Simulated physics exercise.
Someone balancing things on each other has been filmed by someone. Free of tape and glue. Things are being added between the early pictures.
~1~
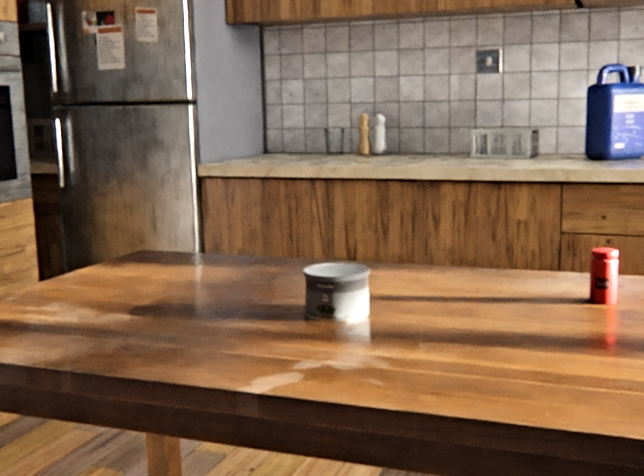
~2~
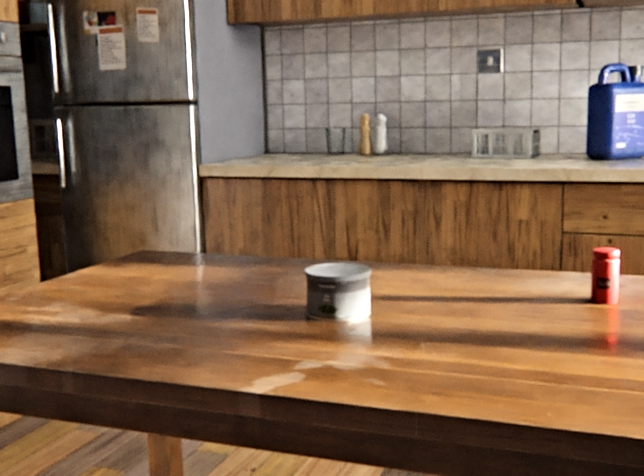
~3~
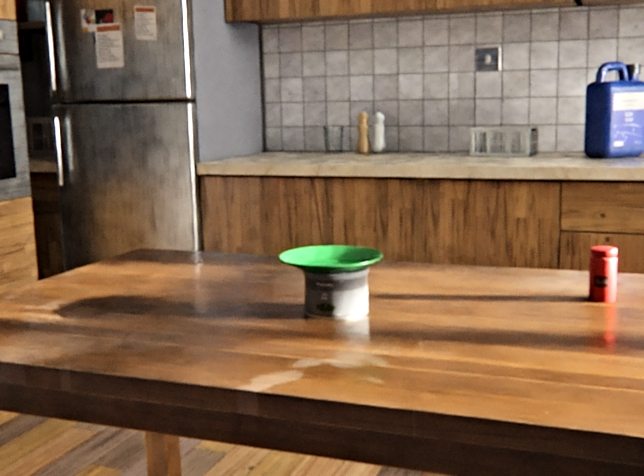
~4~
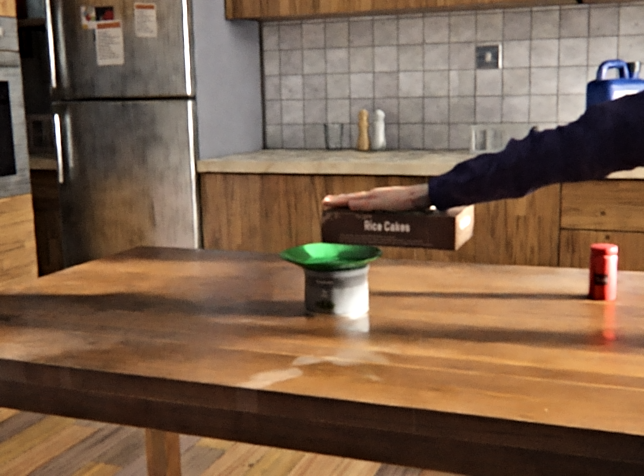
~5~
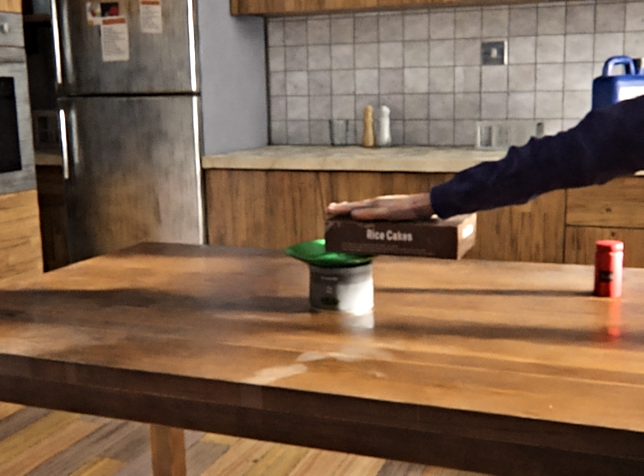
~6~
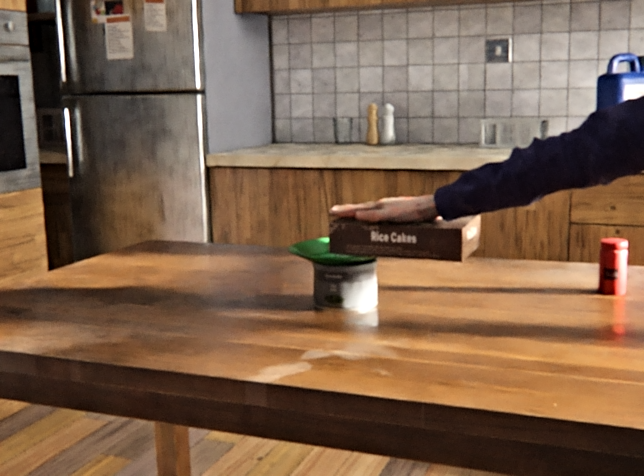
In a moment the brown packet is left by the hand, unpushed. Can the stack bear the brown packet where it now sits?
No.
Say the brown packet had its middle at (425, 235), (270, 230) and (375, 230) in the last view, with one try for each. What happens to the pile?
Attempt one, the pile falls over; attempt two, it falls over; attempt three, it survives.
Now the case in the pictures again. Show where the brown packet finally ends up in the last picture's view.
Around (446, 266).
Then, 0.40 s past the last view, brown packet now fallen.
Then, 1.10 s past the last view, nothing new.
Finally, fallen, brown packet; the other 3 still in place. Final places as the last picture's camera would see them, brown packet near (446, 266). The pile gives way.
